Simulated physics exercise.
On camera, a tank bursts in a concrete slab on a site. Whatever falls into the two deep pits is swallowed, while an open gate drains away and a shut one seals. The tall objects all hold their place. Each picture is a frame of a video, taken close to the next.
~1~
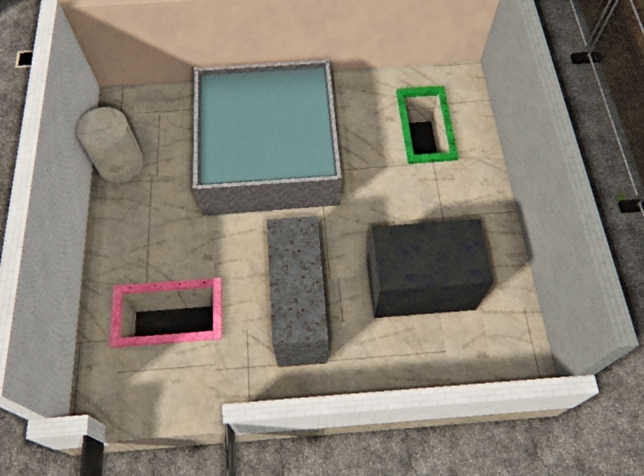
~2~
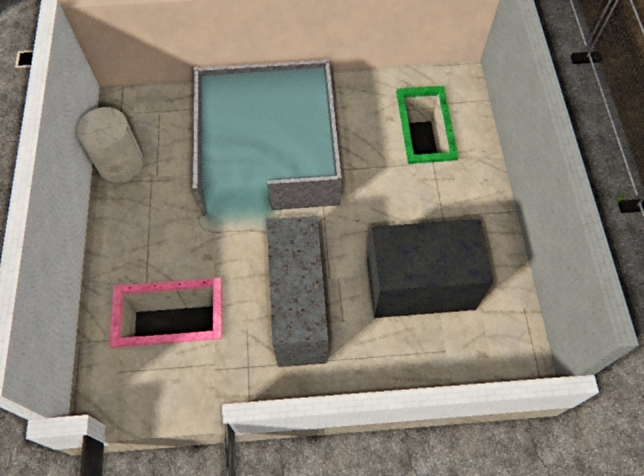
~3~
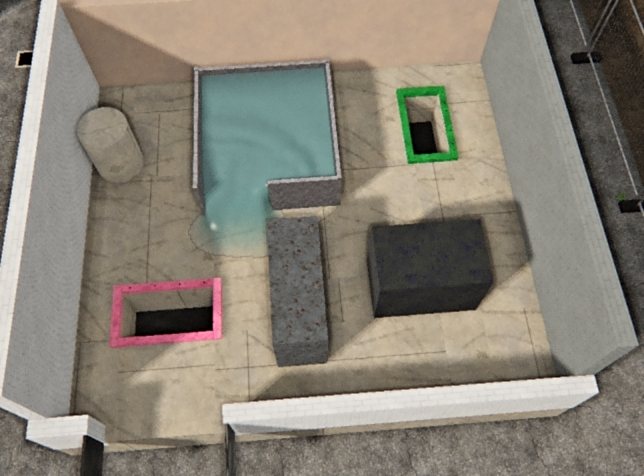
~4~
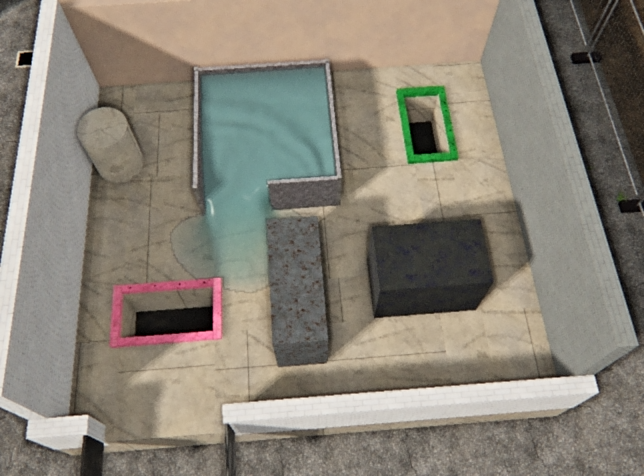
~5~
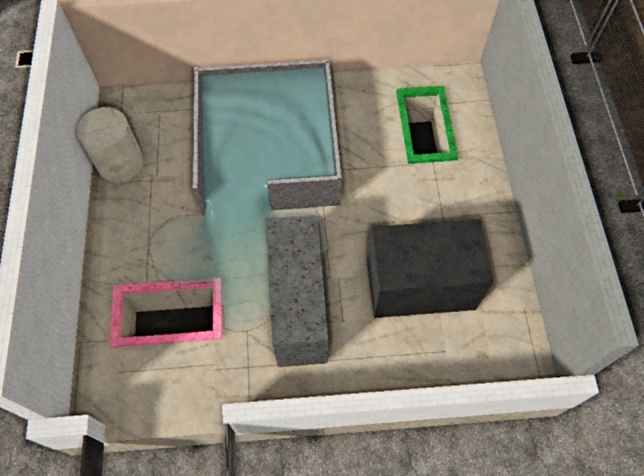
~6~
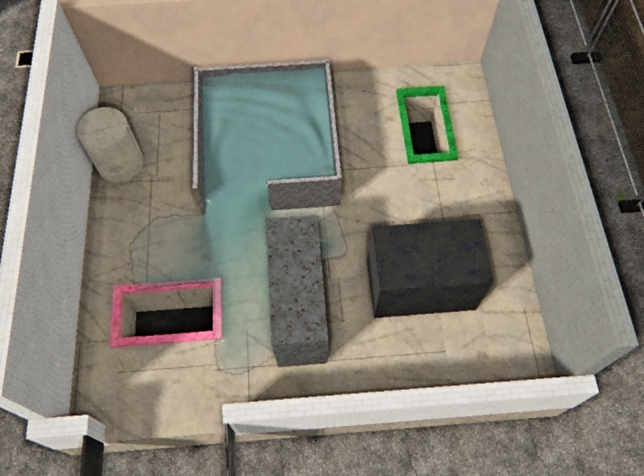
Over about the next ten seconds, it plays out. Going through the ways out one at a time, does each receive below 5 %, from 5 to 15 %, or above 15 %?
One at a time: The gate receives above 15 %, the green pit receives below 5 %, the pink pit receives above 15 %.
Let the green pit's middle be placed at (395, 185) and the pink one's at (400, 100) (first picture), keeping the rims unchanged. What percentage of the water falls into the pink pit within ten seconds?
The pink pit takes 0 per cent.
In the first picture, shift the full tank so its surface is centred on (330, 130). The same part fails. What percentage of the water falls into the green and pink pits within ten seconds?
Shares - green: 0 in a hundred; pink: 8 in a hundred.
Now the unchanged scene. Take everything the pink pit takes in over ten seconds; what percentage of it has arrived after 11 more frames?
Share by then: About 50 in a hundred.
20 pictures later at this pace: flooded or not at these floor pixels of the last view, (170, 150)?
There it ends up unsoaked.
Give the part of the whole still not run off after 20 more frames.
I'd estimate close to 76 per cent.
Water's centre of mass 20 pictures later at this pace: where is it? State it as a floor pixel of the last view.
Close to (268, 212), I reckon.
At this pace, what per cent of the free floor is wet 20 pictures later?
Estimated share: About 60 %.
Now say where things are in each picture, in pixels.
In the first frame, the tank at (265, 124) is whole and still.
In the second frame, the front is at a hidden place, out from the gap at (237, 202).
In the third frame, the front is at a hidden place, out from the gap at (237, 203).
In the fourth frame, water pours out at (237, 204) and has run to (255, 286).
In the fifth frame, water pours out at (237, 203) and has run to (237, 327).
In the sixth frame, water pours out at (237, 203) and has run to (226, 366).
A moment on, water covers 25 % of the floor; the gate 0 %, the green pit 0 %, the pink pit 5 %.
Next, water covers 40 % of the floor; the gate 3 %, the green pit 0 %, the pink pit 11 %.
Then, water covers 60 % of the floor; the gate 8 %, the green pit 0 %, the pink pit 16 %.
Later, water covers 75 % of the floor; the gate 15 %, the green pit 0 %, the pink pit 21 %.
In the end, water covers 95 % of the floor; the gate 21 %, the green pit 0 %, the pink pit 22 %.
